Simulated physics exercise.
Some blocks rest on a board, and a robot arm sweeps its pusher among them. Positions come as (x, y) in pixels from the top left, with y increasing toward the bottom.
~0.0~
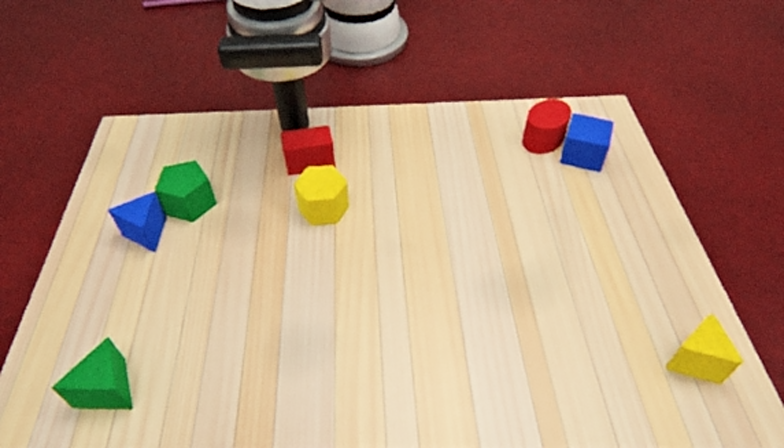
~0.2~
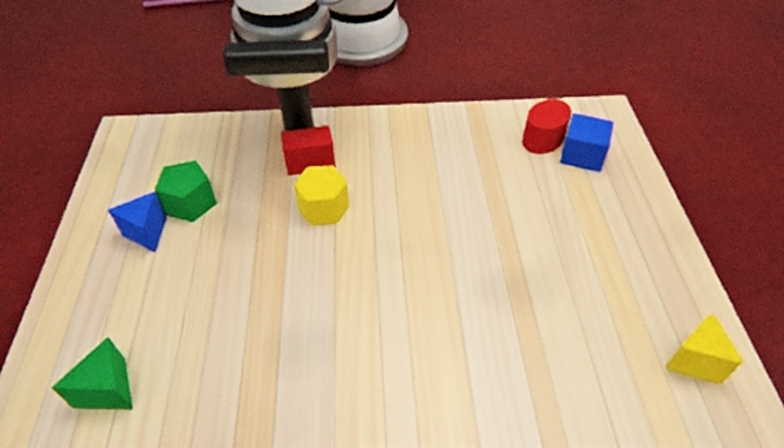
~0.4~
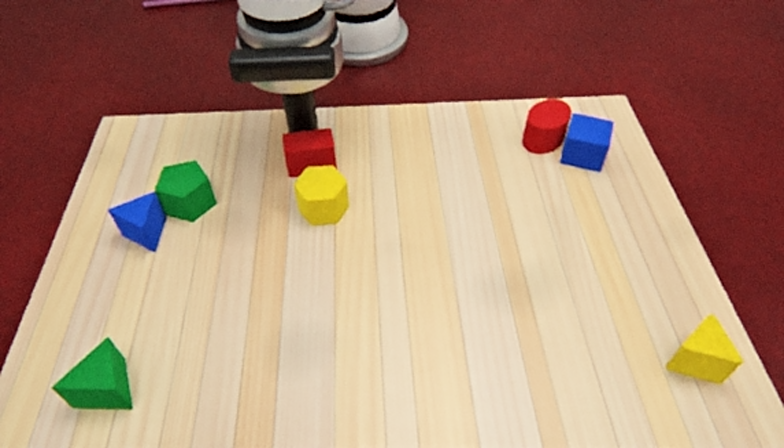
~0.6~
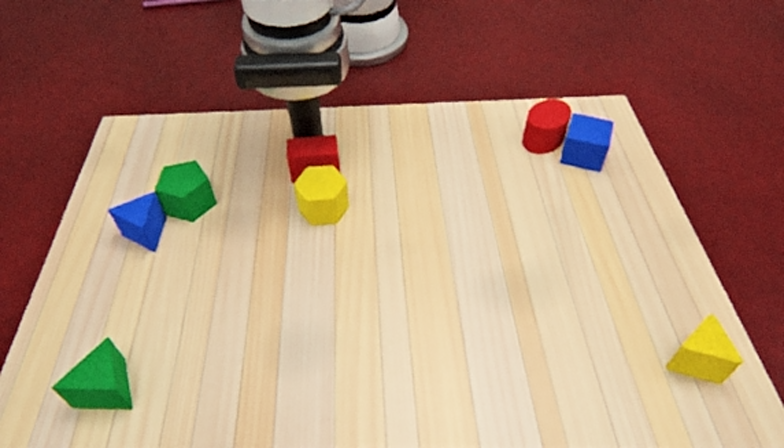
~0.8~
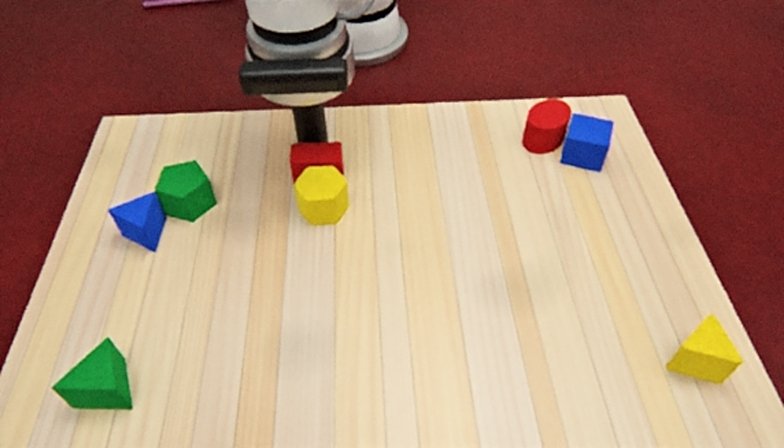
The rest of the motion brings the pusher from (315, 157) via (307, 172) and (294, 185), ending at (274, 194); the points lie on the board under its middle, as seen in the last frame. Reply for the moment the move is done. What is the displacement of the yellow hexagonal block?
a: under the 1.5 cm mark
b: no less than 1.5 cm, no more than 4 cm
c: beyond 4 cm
I choose b.
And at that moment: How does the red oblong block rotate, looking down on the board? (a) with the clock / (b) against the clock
(b)
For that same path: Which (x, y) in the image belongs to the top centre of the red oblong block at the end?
It ends at (302, 180).
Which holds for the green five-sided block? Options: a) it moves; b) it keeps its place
b - it keeps its place.
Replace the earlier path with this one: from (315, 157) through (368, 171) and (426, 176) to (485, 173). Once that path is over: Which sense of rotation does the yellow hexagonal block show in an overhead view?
It twists with the clock when seen from above.
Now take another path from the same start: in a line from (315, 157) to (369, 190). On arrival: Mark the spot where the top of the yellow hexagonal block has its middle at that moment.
The middle of the upper face of the yellow hexagonal block will lie at about (321, 206) in the picture.
On the path given first. Halfway along, pusher at (299, 171); red oblong block at (307, 174), turned 25° anticlockwise; yellow hexagonal block at (326, 198), turned 25° anticlockwise.
At the end, pusher at (272, 185); green five-sided block not moved; red oblong block at (302, 180), turned 35° anticlockwise; yellow hexagonal block at (326, 201), turned 35° anticlockwise.
